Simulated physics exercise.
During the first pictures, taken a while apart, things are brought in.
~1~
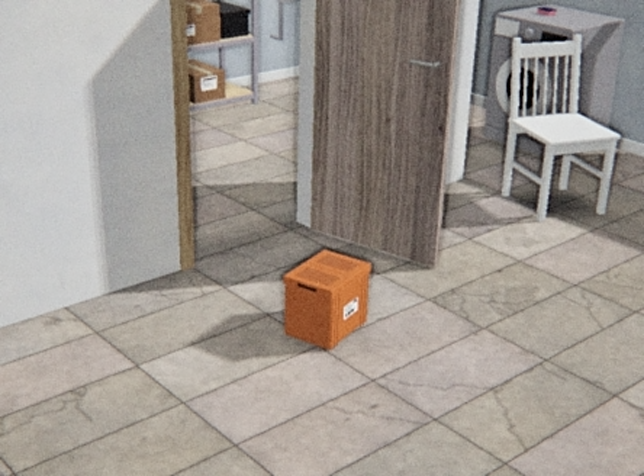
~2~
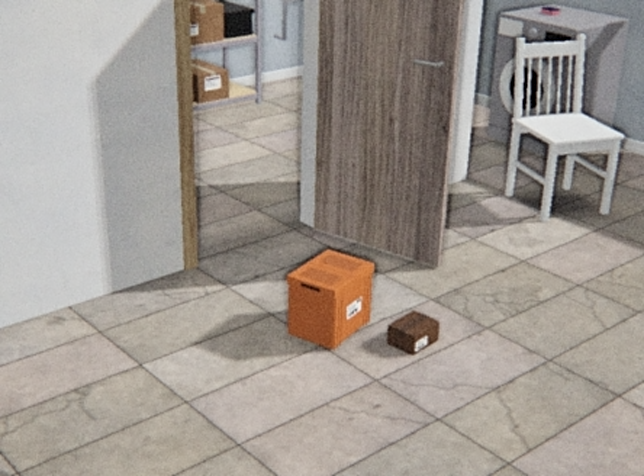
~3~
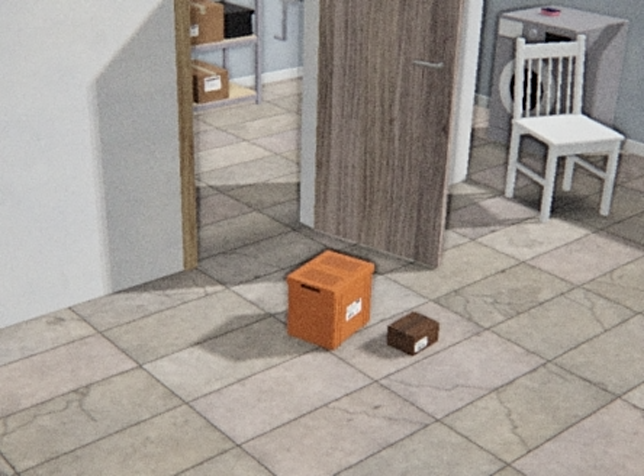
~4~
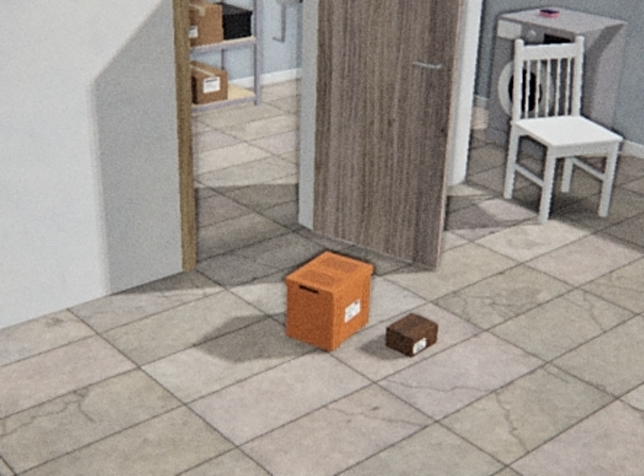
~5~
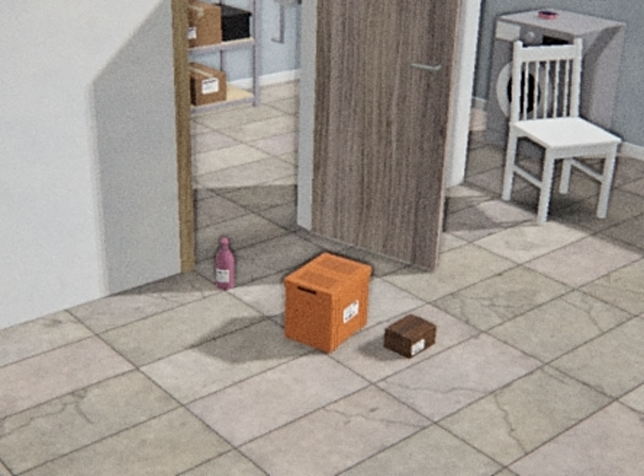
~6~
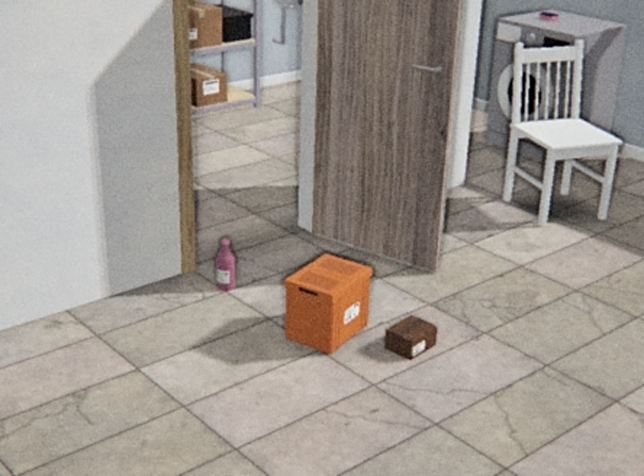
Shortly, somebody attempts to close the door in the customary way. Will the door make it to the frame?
The attempt is going to work.
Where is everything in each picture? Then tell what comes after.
Door wide open and still; orange tote (327, 300), in the first frame.
Door wide open and still; orange tote (330, 299); brown parcel (413, 333), in the second frame.
Door wide open and still; orange tote (330, 300); brown parcel (413, 333), in the third frame.
Door wide open and still; orange tote (329, 301); brown parcel (412, 335), in the fourth frame.
Door wide open and still; orange tote (327, 303); brown parcel (410, 336), in the fifth frame.
Door wide open and still; pink bottle (226, 264); orange tote (328, 304), in the sixth frame.
Then, 0.90 s after the last picture, door at 64°.
Then, 1.60 s after the last picture, door at 13°; pink bottle tipped 3° from how it was near (209, 261).
Then, 2.30 s after the last picture, door at 0°; pink bottle tipped 64° from how it was near (182, 264).
At rest, door at 0°; tipped over on the floor, pink bottle; the other 2 in place. Seen from the same camera at the end, pink bottle near (178, 280).
